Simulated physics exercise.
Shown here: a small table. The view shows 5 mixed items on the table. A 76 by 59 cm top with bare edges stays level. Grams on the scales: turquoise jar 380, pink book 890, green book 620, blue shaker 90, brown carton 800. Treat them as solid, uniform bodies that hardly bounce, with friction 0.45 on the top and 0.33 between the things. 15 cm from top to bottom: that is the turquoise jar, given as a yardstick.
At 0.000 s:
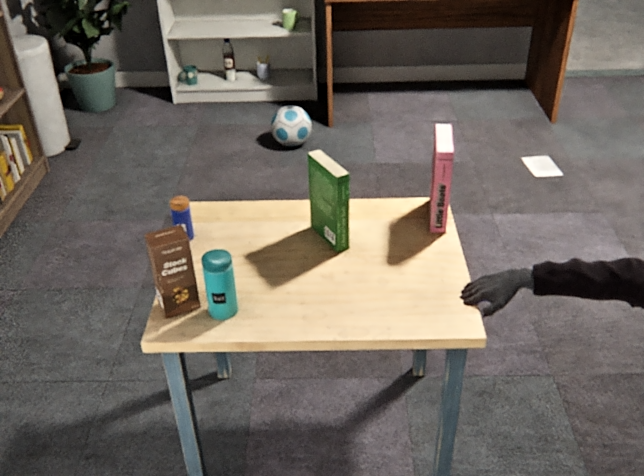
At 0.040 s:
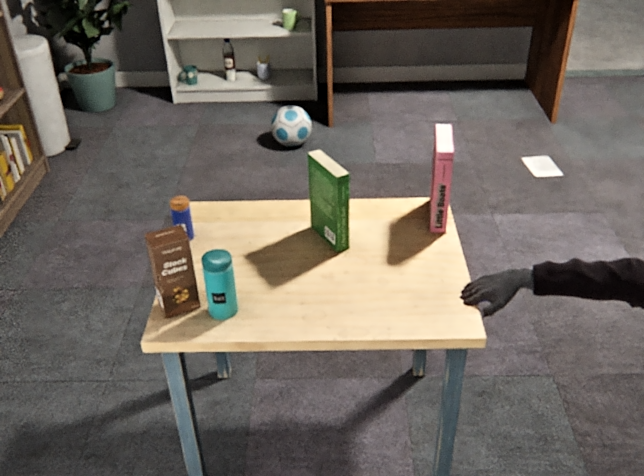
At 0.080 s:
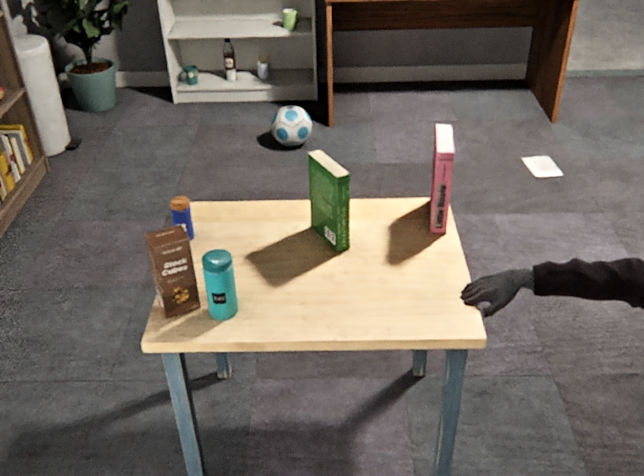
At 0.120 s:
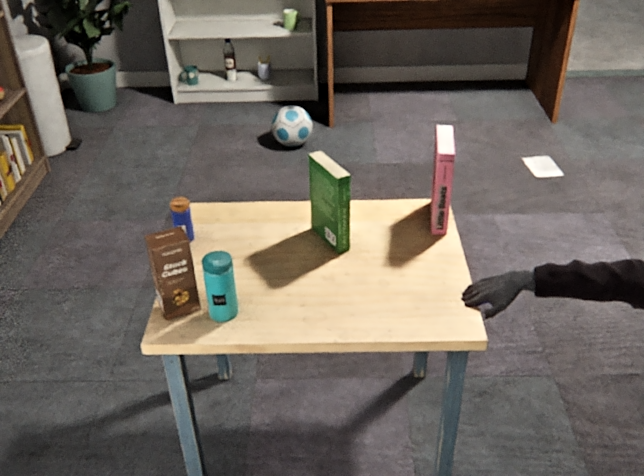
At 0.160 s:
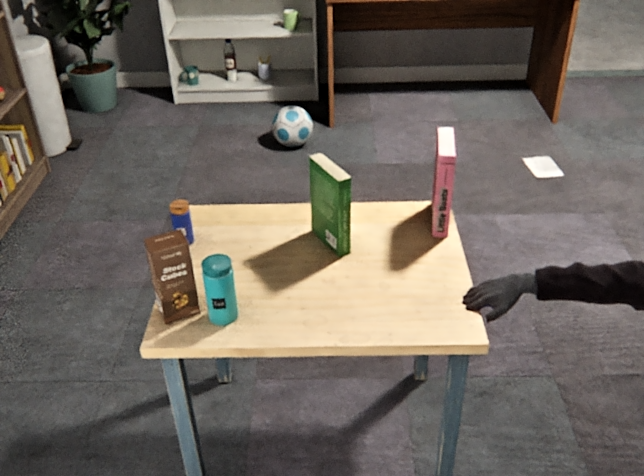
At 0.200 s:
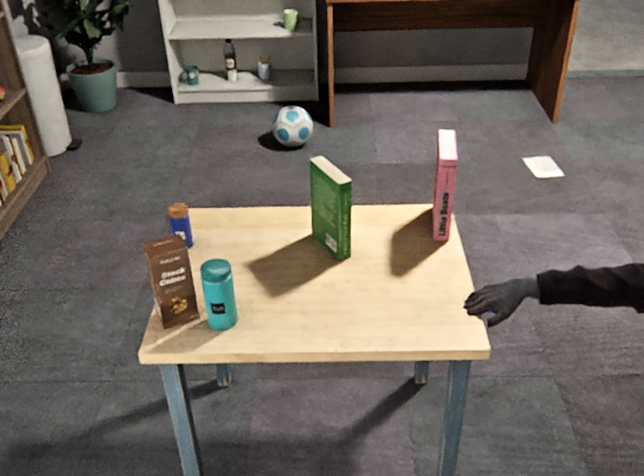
The clip shows a small table holding a turquoise jar, a brown carton, a blue shaker, a green book and a pink book, while a dark-gloved hand rests at its right edge and the table shifts very slightly toward the viewer.
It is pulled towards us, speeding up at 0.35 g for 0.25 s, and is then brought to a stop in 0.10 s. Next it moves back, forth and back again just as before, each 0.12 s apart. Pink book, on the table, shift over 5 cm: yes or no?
No.
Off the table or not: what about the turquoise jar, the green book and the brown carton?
At the end the turquoise jar leaves its base, the green book remains on its base and the brown carton leaves its base.
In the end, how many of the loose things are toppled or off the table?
Total count: 4.
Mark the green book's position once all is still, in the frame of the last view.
Roughly at (285, 257) in the last picture.
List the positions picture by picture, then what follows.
Pink book (441, 178); turquoise jar (220, 285), in the first frame.
Blue shaker (182, 219); brown carton (173, 272), in the second frame.
Turquoise jar (220, 285); green book (329, 202), in the third frame.
Table shifted 1 cm; blue shaker (183, 221); brown carton (174, 274), in the fourth frame.
Table shifted 2 cm; turquoise jar (220, 290); green book (330, 205), in the fifth frame.
Table shifted 3 cm; pink book (444, 185); blue shaker (181, 227), in the sixth frame.
After 0.70 s, table shifted 10 cm; brown carton now off the table; pink book slid 4 cm near (450, 206); green book leaning 75°.
After 1.00 s, turquoise jar now off the table; green book on its side; blue shaker on its side.
After 1.70 s, table shifted 6 cm; pink book slid 4 cm near (448, 198); green book on its side; blue shaker on its side.
At rest (3.7 s), off the table, turquoise jar and brown carton; tipped over on the table, green book and blue shaker; the last one in place, give or take 5 cm. In the last view, pink book near (442, 178).
